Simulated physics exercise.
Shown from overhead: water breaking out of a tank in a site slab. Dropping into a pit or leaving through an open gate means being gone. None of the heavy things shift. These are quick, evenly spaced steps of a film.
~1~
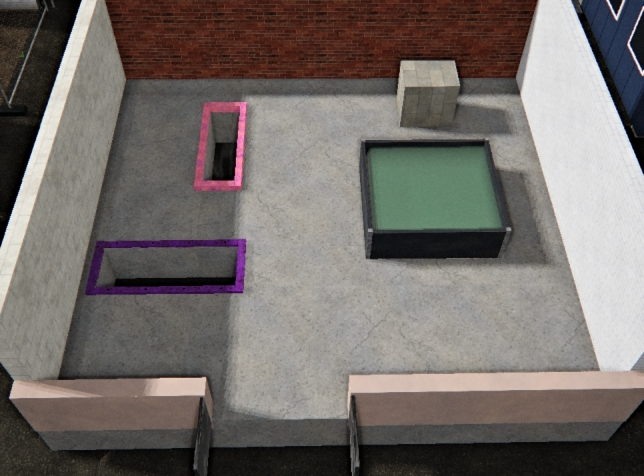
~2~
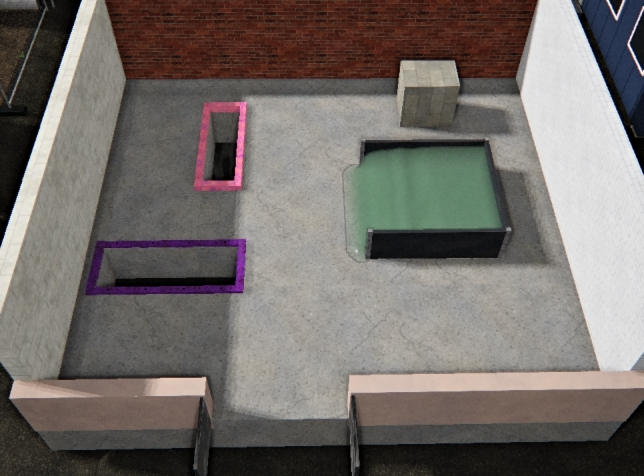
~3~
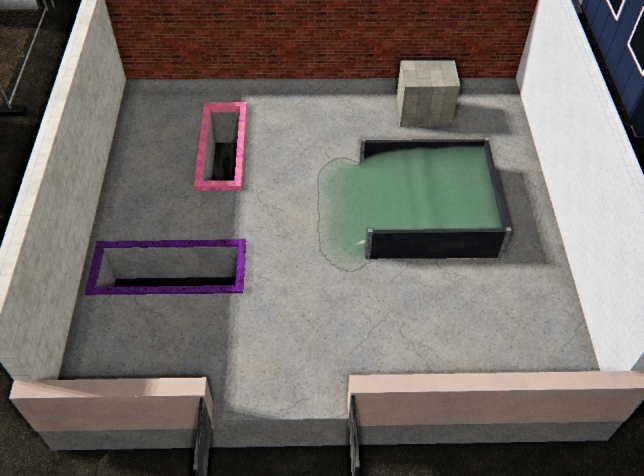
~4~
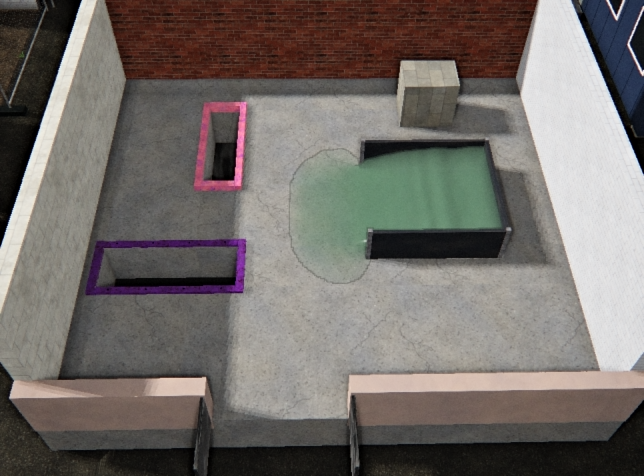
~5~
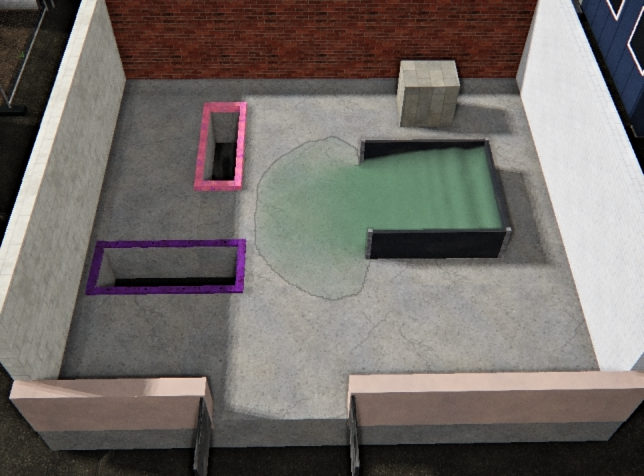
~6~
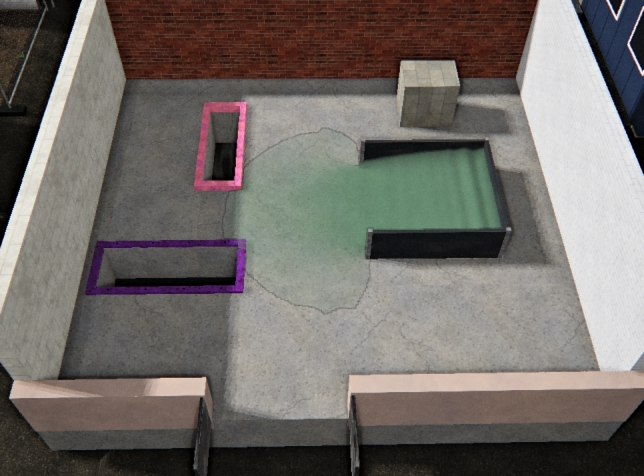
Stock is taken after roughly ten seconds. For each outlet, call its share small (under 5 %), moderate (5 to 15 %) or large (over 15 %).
The gate - moderate, the pink pit - moderate, the purple pit - large.
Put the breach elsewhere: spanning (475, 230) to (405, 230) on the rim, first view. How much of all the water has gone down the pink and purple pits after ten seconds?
I'd say the pink pit gets around 0 percent and the purple pit around 2 percent.
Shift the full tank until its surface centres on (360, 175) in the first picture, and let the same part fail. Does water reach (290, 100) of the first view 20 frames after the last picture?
There: Covered.
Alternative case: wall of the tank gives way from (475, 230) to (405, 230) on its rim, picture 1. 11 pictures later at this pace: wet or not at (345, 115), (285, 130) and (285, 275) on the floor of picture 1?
In that order: Clear, free of water, dry.
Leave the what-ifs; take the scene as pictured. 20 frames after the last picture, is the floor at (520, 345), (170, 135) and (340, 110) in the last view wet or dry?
Taking them in the order given: Spared, then swamped, then spared.
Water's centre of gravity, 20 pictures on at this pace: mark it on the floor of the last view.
The water's middle lies around (268, 212).
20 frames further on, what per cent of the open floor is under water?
It should be close to 45 %.
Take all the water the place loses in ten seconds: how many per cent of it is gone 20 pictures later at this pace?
Log: Around 60 %, estimated.
A moment on, water covers 25 % of the floor; the gate 0 %, the pink pit 1 %, the purple pit 2 %.
Next, water covers 35 % of the floor; the gate 0 %, the pink pit 5 %, the purple pit 7 %.
Then, water covers 45 % of the floor; the gate 1 %, the pink pit 7 %, the purple pit 14 %.
Later, water covers 60 % of the floor; the gate 3 %, the pink pit 7 %, the purple pit 20 %.
In the end, water covers 80 % of the floor; the gate 8 %, the pink pit 7 %, the purple pit 21 %.
